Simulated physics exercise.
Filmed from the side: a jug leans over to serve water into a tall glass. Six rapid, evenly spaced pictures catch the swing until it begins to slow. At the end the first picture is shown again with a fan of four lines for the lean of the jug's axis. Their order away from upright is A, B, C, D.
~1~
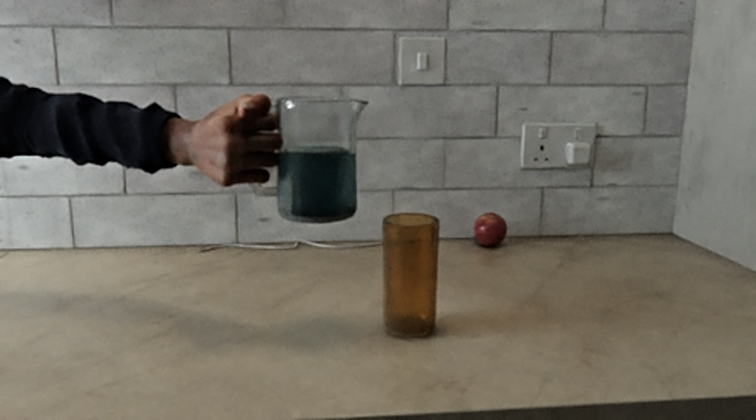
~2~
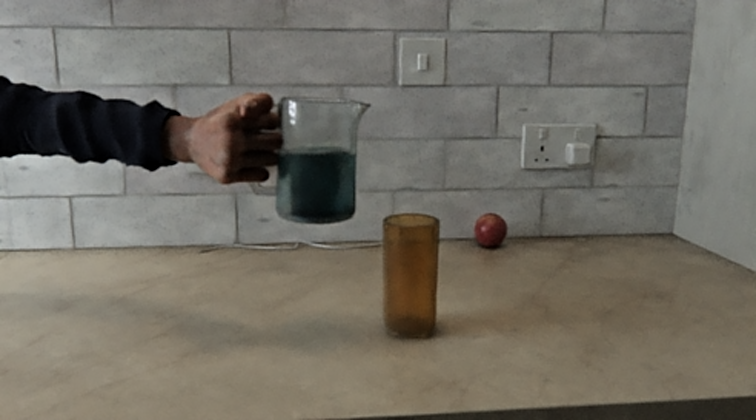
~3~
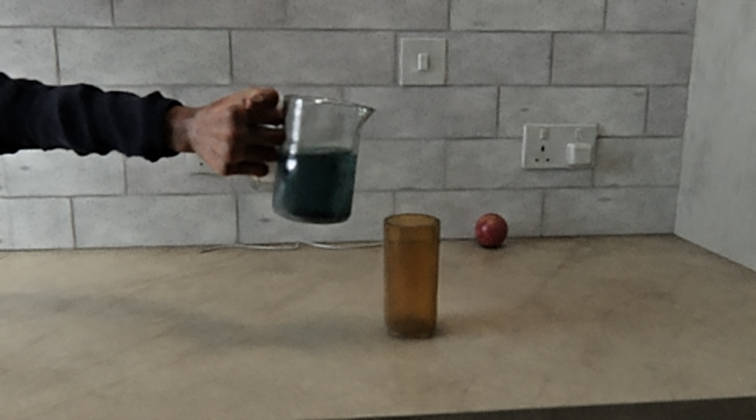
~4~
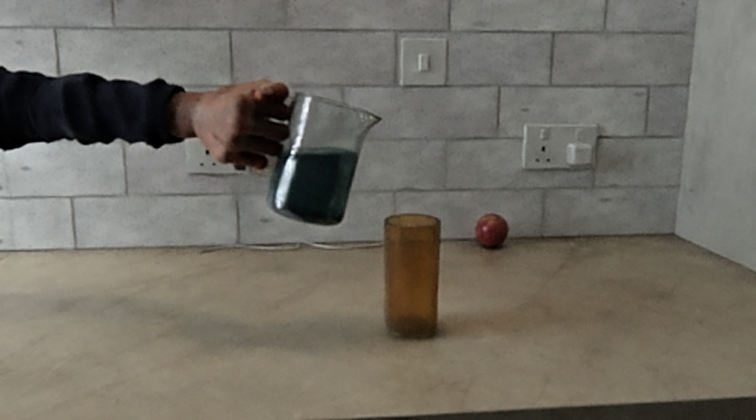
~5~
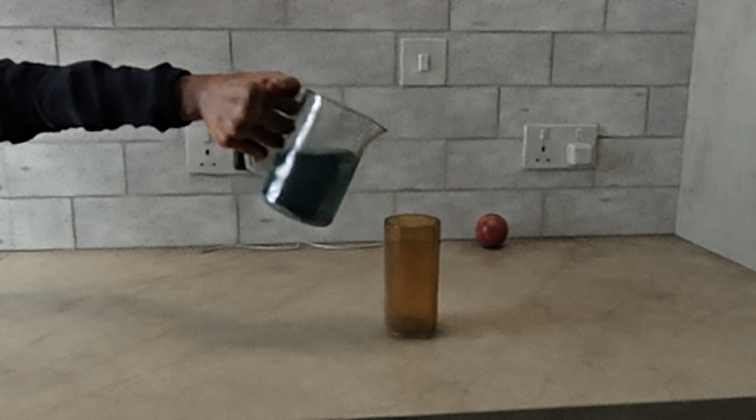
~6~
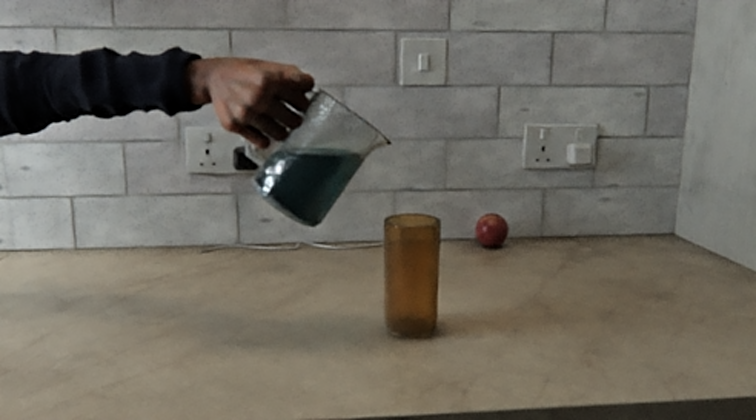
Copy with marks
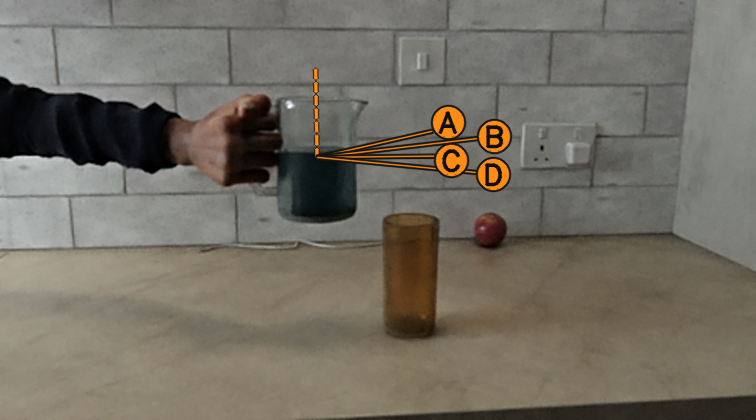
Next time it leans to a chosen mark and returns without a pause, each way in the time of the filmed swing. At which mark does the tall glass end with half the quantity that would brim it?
Mark A does it best.
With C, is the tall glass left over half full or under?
Over.
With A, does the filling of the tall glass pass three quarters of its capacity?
No.
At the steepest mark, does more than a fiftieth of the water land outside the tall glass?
Yes.
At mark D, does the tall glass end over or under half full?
Over.
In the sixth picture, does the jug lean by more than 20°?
Yes, it does.
On the marked copy, A at (432, 131); B at (477, 138); C at (434, 156); D at (476, 172).
With A, the tall glass ends with about 52 % of what it can hold.
With B, the tall glass ends with about 67 % of what it can hold.
With C, the tall glass ends with about 81 % of what it can hold.
With D, the tall glass ends with about 86 % of what it can hold; 8 % of the water is spilt.
